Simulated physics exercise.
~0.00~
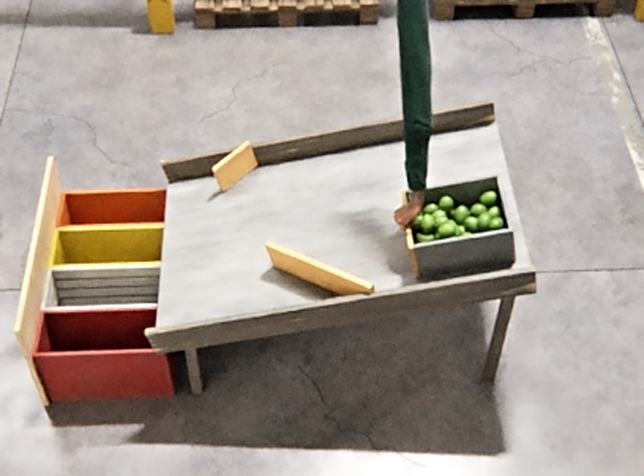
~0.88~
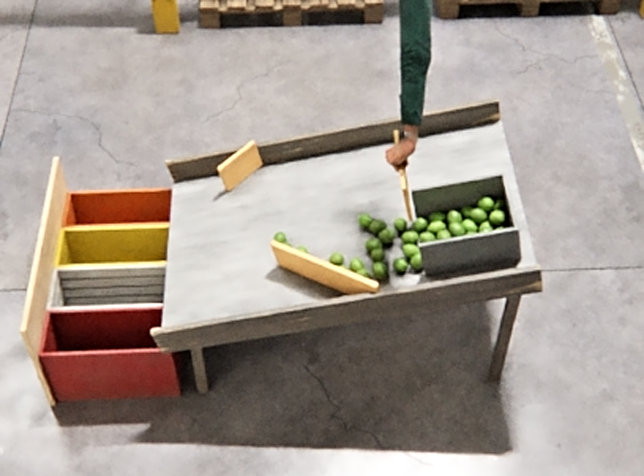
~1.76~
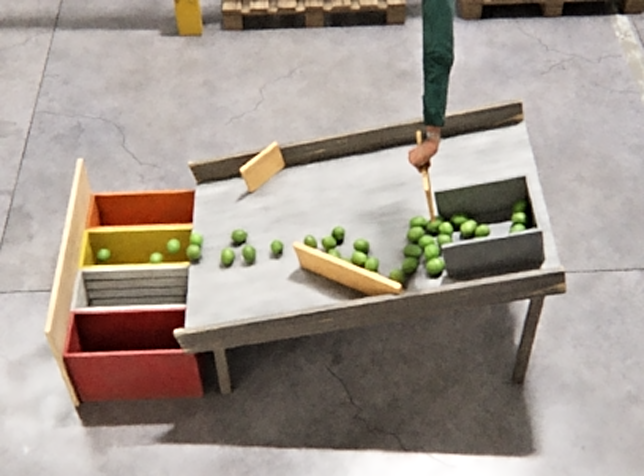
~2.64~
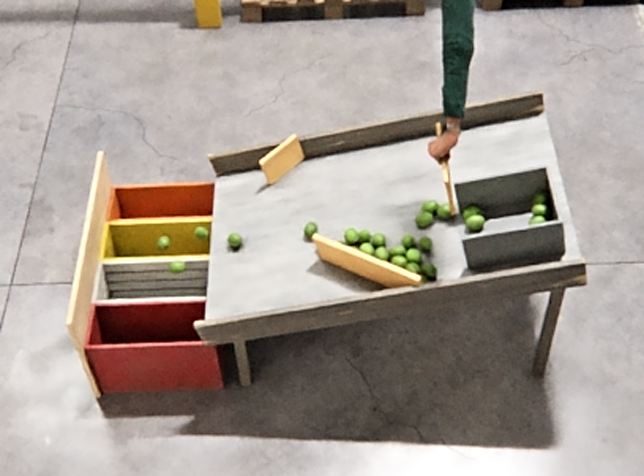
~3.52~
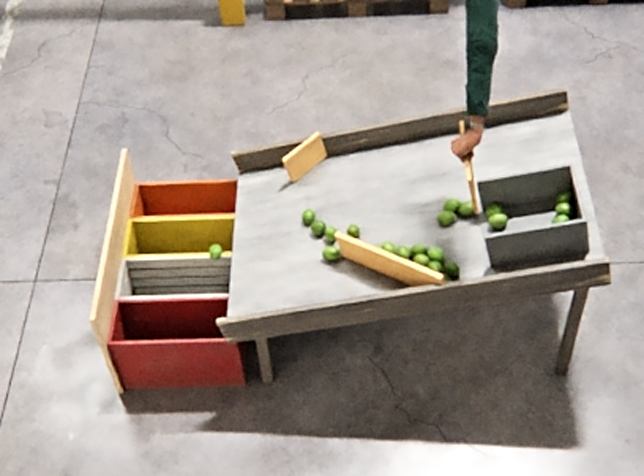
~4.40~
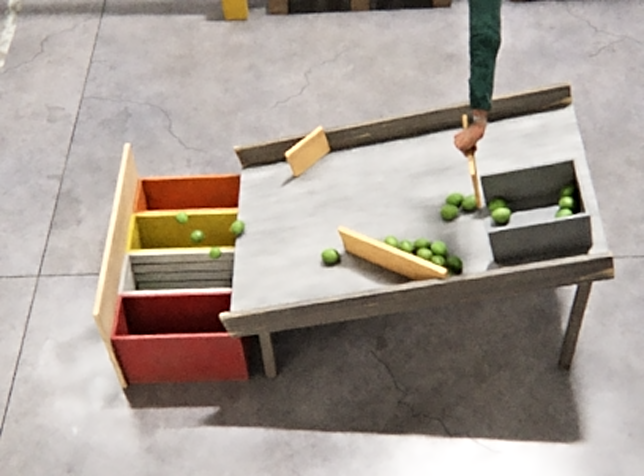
The footage shows a green-sleeved hand lifting the gate of a grey pen full of limes on a sloping table; limes spill down past an angled board, some dropping into the yellow bin and white tub, while others remain on the slope and in the pen.
